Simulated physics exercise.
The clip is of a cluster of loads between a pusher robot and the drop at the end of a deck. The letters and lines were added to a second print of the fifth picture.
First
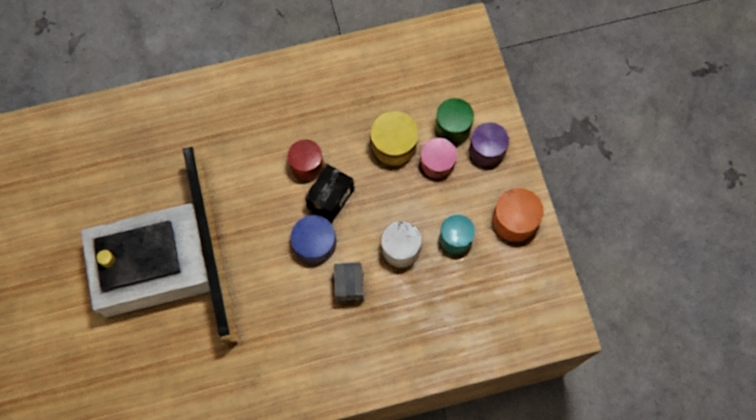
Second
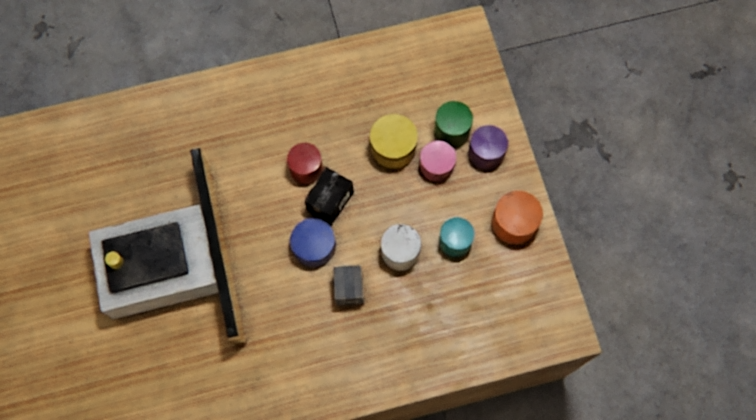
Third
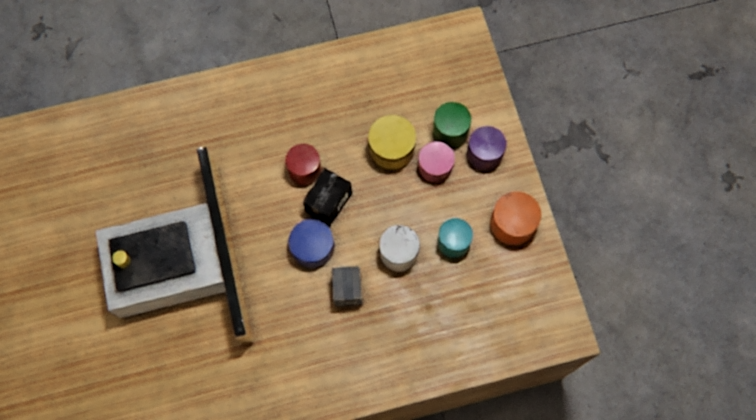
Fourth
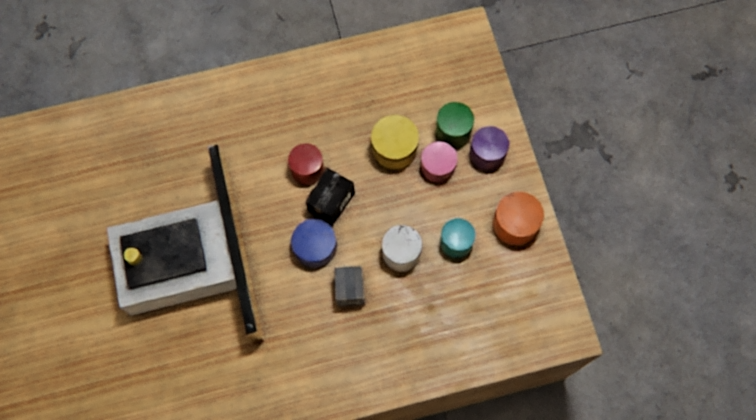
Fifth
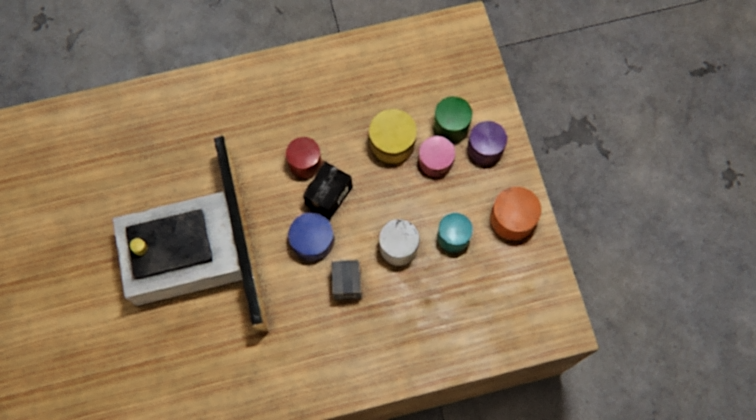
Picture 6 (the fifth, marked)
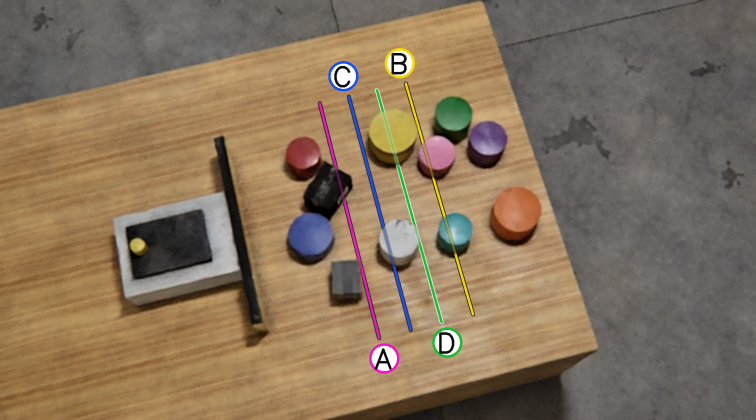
To begin with, a white, box-shaped robot with a long black bar across its front sits on a wooden deck, left of a cluster of coloured canisters and dark blocks. It then creeps steadily rightward, narrowing the gap, while the cluster stays essentially in place, still untouched by the bar.
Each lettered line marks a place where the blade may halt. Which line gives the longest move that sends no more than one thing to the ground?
B is the last line within the limit.
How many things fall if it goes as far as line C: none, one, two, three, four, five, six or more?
In all, none.
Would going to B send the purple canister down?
No.
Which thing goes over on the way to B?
The orange canister goes over.
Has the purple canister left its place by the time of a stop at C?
No.
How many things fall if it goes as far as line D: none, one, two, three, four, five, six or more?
By then, none.
On the marked copy, A at (348, 215); B at (438, 194); C at (378, 208); D at (408, 201).
Following B. Soon after the start, robot (248, 224); red canister (319, 154); blue canister (343, 231).
Later, robot (321, 207); green canister (465, 116); turquoise canister (478, 225).
In the end, robot (375, 194); orange canister over the edge; green canister (516, 104); one fallen.
As for the rest, A is within the limit but short; C is within the limit but short; D is within the limit but short.
